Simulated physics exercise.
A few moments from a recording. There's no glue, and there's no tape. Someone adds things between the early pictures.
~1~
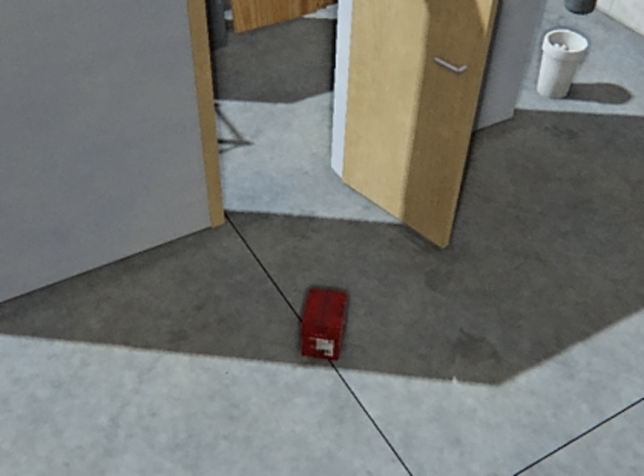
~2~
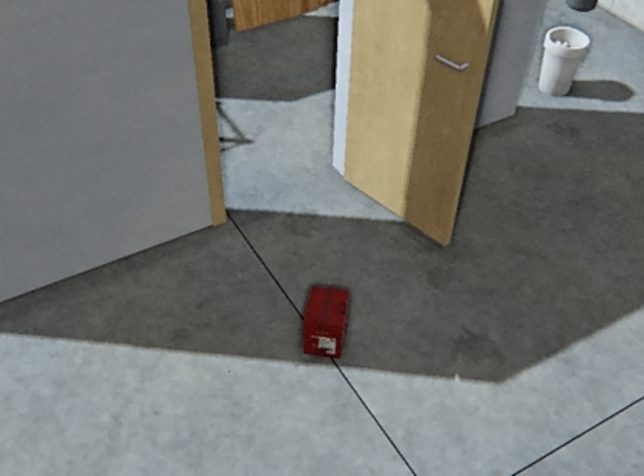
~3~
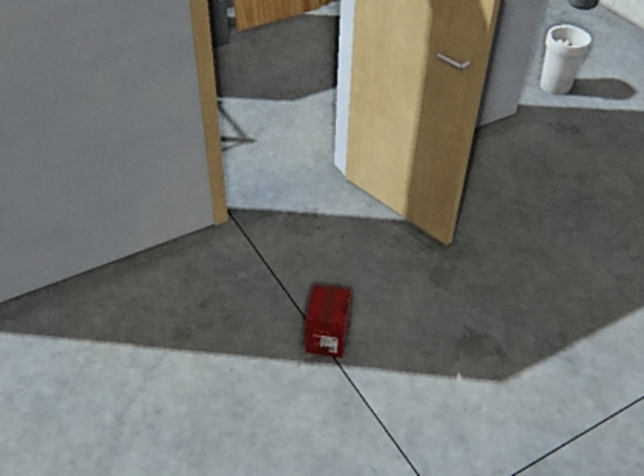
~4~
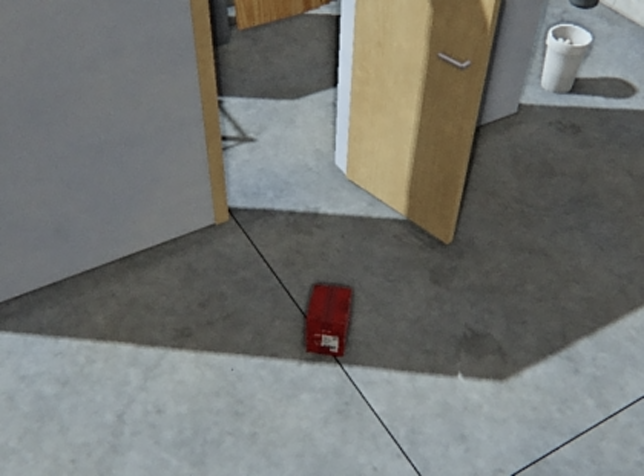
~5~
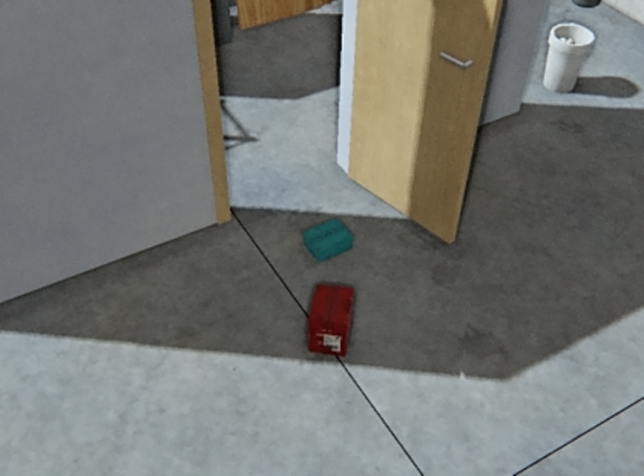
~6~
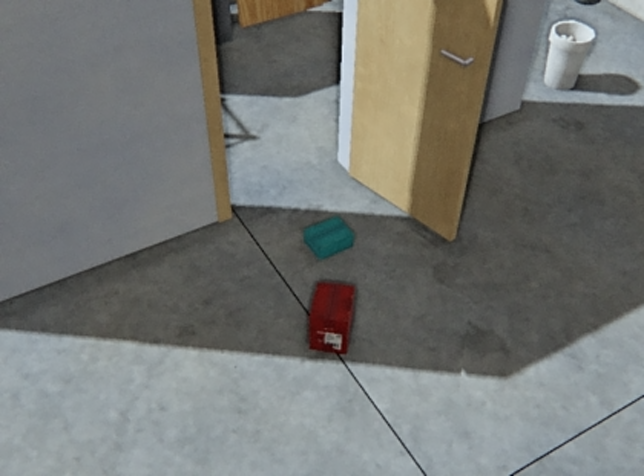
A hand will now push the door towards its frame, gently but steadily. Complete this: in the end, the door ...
In the end, the door gets stuck.
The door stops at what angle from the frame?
Some 10°.
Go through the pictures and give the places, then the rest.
The first frame shows door wide open and still; red parcel (324, 324).
The second frame shows door wide open and still; red parcel (326, 322).
The third frame shows door wide open and still; red parcel (328, 321).
The fourth frame shows door wide open and still; red parcel (329, 321).
The fifth frame shows door wide open and still; red parcel (331, 320).
The sixth frame shows door wide open and still; turquoise box (329, 238); red parcel (332, 318).
Then, 0.90 s past the last view, door 57° open; turquoise box displaced a little near (320, 237).
Then, 1.20 s past the last view, door 32° open; turquoise box displaced about its own width near (275, 231).
Finally, door 12° open; moved from the start, turquoise box; red parcel still in place. Final places as the last picture's camera would see them, turquoise box near (242, 216).
